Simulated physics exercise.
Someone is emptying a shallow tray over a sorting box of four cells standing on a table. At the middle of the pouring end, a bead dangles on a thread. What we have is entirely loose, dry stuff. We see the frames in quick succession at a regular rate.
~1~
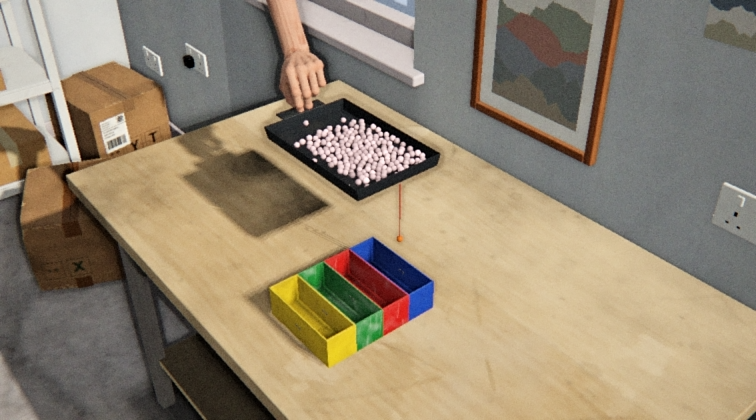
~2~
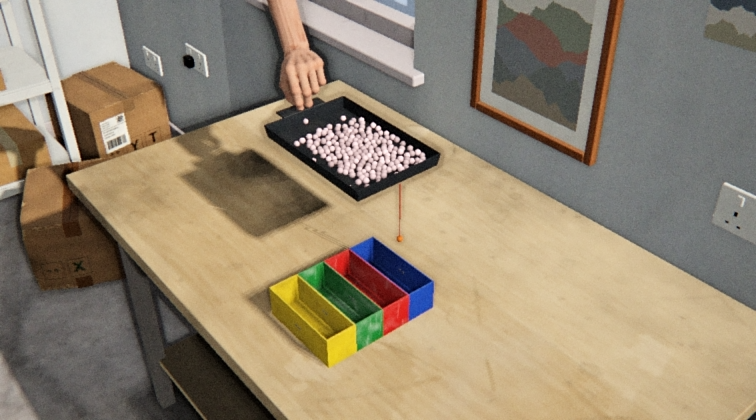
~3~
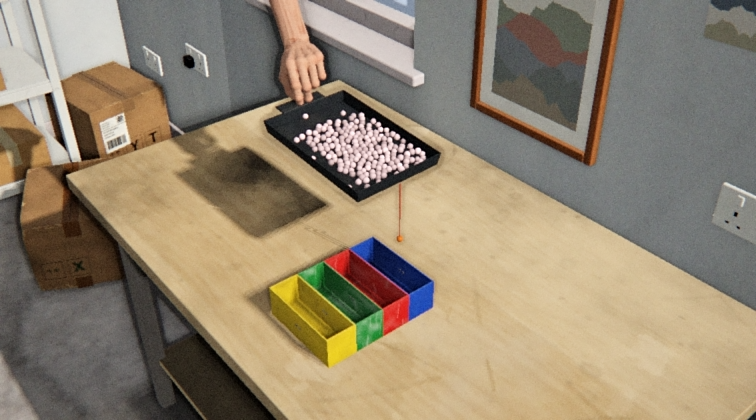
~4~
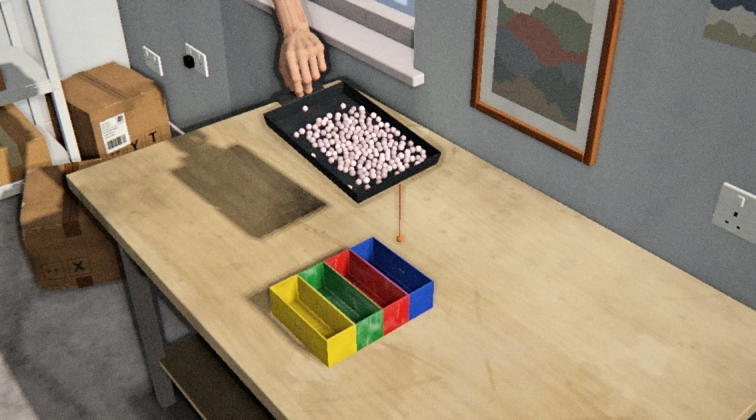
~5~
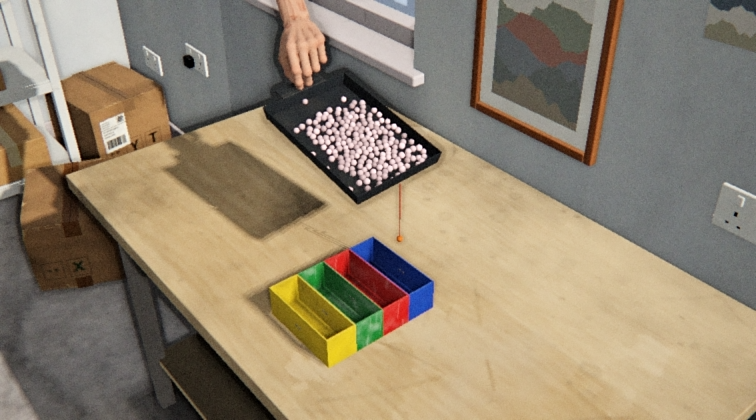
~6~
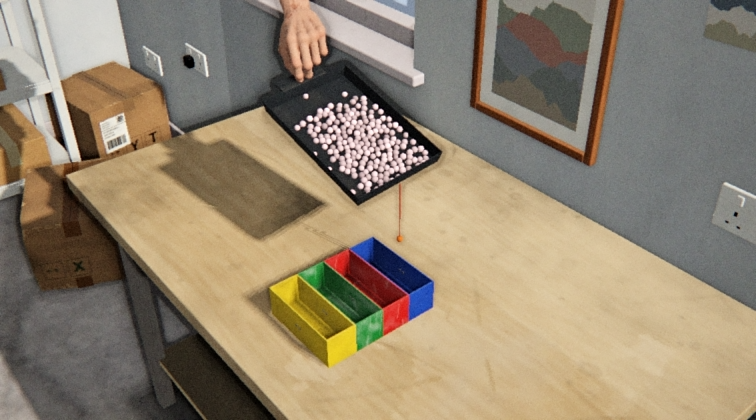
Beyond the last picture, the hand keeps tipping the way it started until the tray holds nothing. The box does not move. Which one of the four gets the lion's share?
Lion's share: Red.
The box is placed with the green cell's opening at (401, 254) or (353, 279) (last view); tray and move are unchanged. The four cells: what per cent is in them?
Result, in turn: 60 %, 100 %.
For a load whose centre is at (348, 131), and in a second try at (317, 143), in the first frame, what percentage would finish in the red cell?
First case: Around 60 %; second case: Around 70 %.
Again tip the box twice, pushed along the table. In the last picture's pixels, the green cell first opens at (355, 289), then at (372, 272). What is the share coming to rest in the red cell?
Trial 1 around 60 percent, trial 2 around 10 percent.
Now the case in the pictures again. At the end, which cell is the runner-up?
It is the blue cell.
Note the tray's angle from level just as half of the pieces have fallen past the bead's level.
Roughly 90 degrees of turn.
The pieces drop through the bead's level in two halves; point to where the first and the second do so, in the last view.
Starting near (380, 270), moving on to near (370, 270).
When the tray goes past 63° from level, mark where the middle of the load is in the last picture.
Somewhere about pixel (376, 173).
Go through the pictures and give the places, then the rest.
In the first frame, corners of the pouring end near (358, 189) and (437, 153), level; middle of the load near (359, 153), sugar pearls; bead on its thread near (400, 239); yellow cell near (342, 344); green cell near (369, 328); red cell near (396, 313); blue cell near (421, 299).
In the second frame, corners of the pouring end near (358, 189) and (437, 153), level; middle of the load near (359, 152).
In the third frame, corners of the pouring end near (358, 191) and (438, 153), tipped barely, lowest at the left corner; middle of the load near (359, 150).
In the fourth frame, corners of the pouring end near (358, 192) and (438, 152), tipped a little, lowest at the left corner; middle of the load near (359, 146).
In the fifth frame, corners of the pouring end near (358, 194) and (439, 152), tipped a little, lowest at the left corner; middle of the load near (360, 144).
In the sixth frame, corners of the pouring end near (359, 196) and (439, 151), tipped clearly, lowest at the left corner; middle of the load near (361, 144), all but a few on the move; yellow cell near (342, 344); green cell near (369, 328); red cell near (396, 313); blue cell near (421, 299).
Shortly afterwards, tray tipped steeply; all but a few on the tray; only a few falling or outside the box.
Next, tray tipped past a quarter turn; a little on the tray; near half in the red cell; near a quarter in the blue cell; only a few in the green cell; only a few in the yellow cell; near a quarter falling or outside the box.
Some moments later, tray tipped past a quarter turn; near two thirds in the red cell; near a quarter in the blue cell; a little in the green cell; only a few in the yellow cell; a little falling or outside the box.
In the end, tray tipped past a quarter turn; near two thirds in the red cell; near a quarter in the blue cell; a little in the green cell; only a few in the yellow cell; a little outside the box.
